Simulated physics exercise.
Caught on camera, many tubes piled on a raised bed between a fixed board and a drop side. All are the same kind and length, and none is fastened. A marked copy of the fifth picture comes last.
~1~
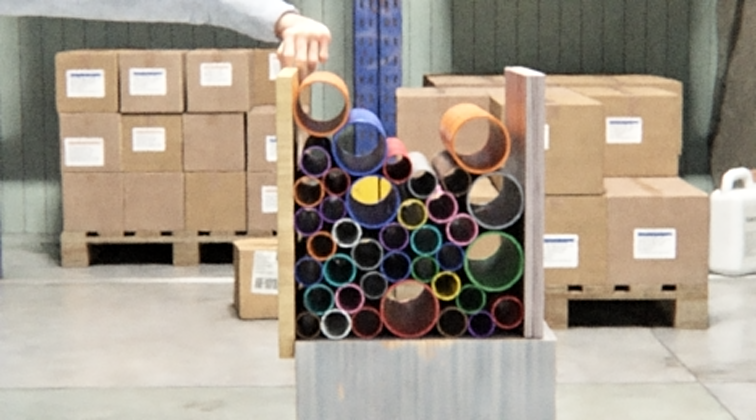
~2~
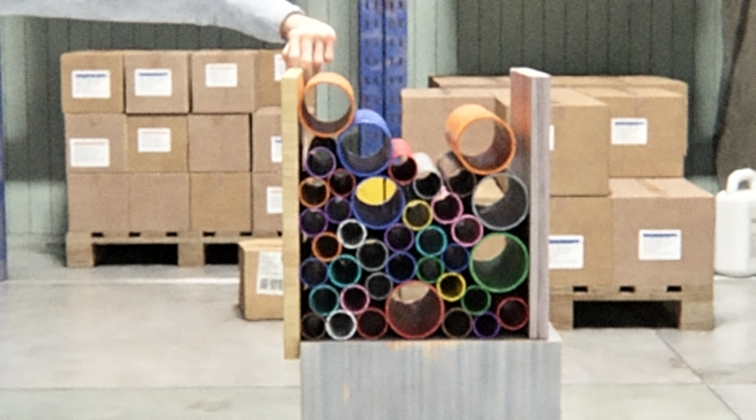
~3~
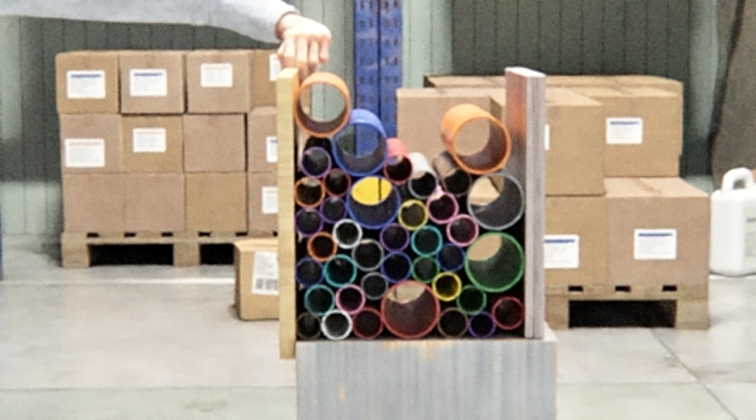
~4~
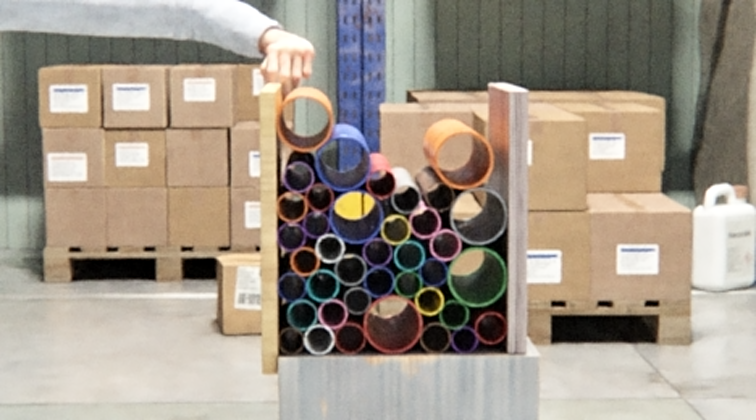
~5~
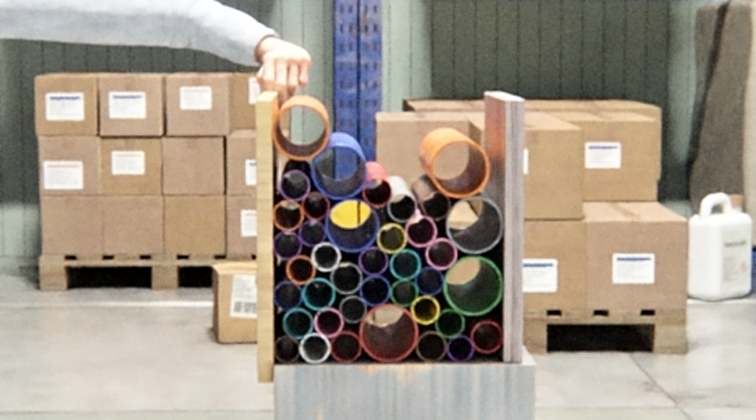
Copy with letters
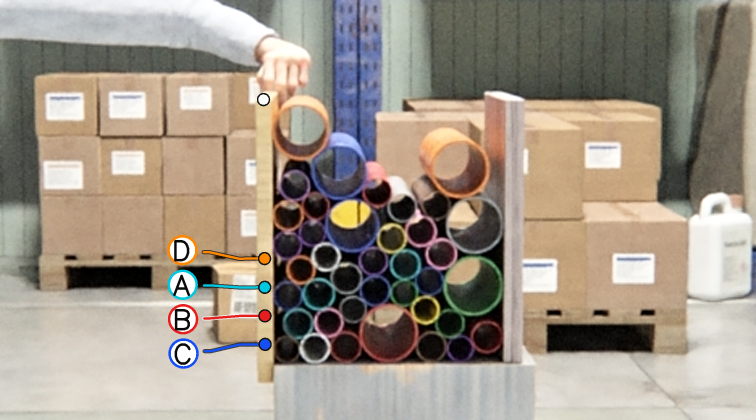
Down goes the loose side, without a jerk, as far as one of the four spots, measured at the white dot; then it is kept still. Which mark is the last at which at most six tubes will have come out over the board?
The last mark within the limit is D.
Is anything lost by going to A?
Yes, at A.
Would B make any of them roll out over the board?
Yes, at B.
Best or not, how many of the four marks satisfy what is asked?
One of the four.
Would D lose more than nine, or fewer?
Fewer than nine.
On the marked copy, A at (265, 287); B at (265, 316); C at (265, 344); D at (264, 259); the white dot at (263, 99).
With D. Early on, top of the board (272, 168).
Further on, top of the board (273, 246).
At the end, top of the board (273, 258), two out over the board.
As for the rest, A more than six out over the board; B more than six out over the board; C more than six out over the board.
